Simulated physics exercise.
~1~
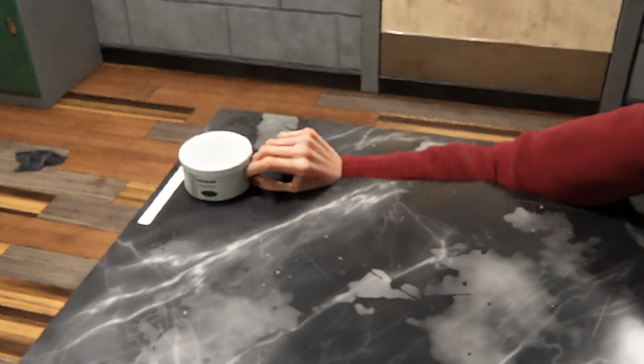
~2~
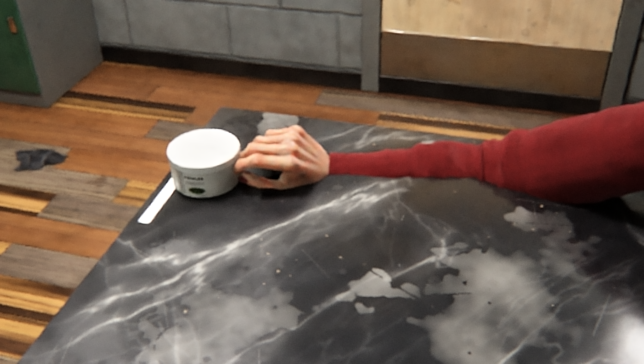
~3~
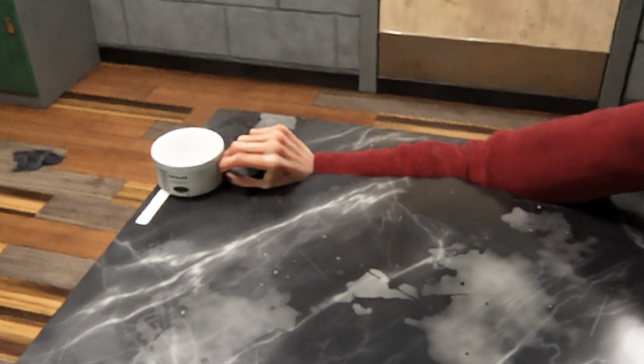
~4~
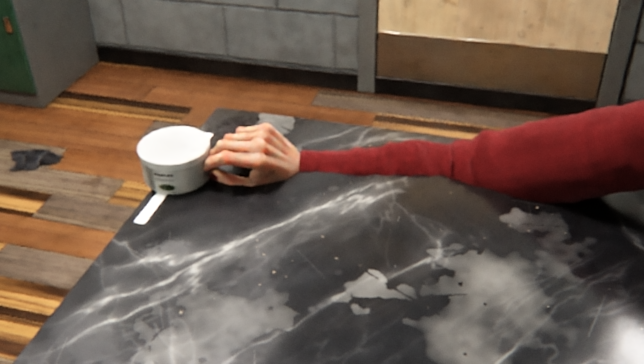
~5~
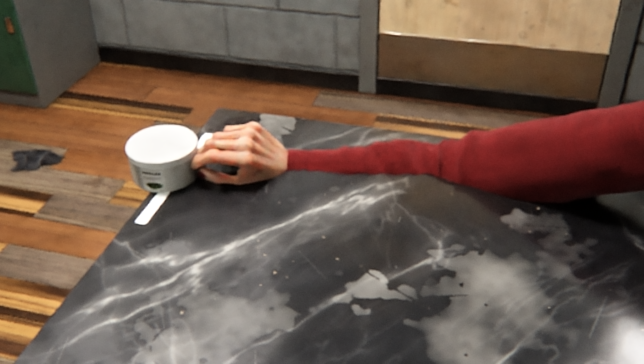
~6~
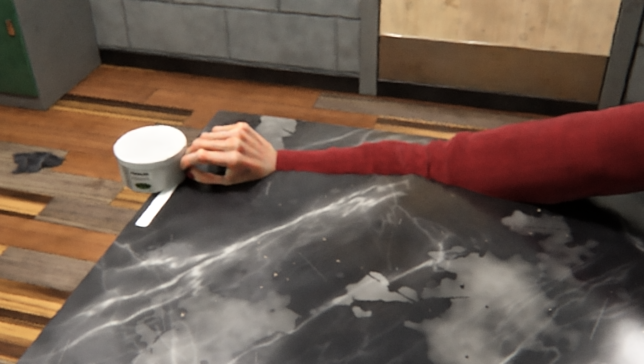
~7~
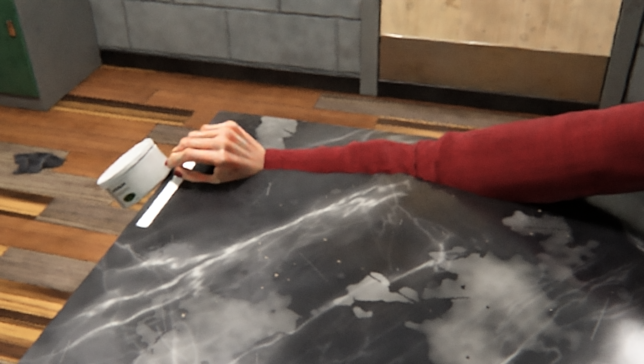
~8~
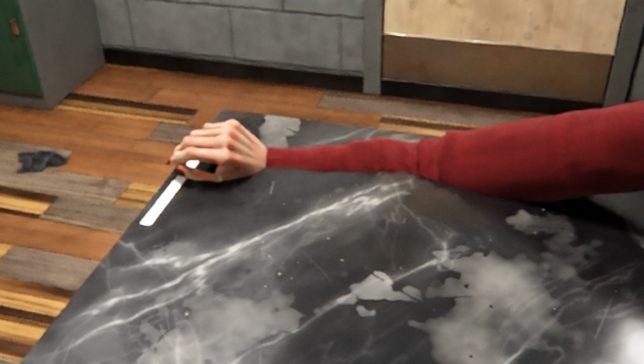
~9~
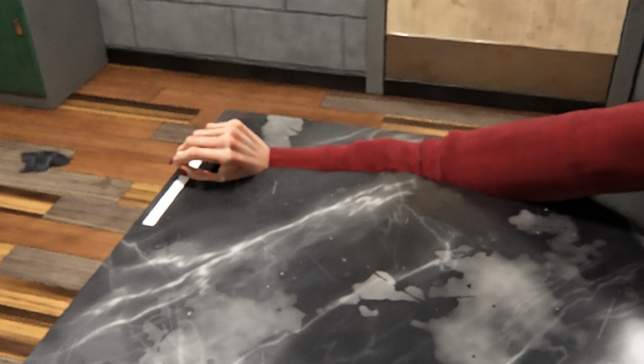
A white tub was pushed left across a dark marbled tabletop by a hand in a red sleeve, past a strip of white tape, until it tipped over the edge and dropped out of sight, leaving the hand resting by the tape.
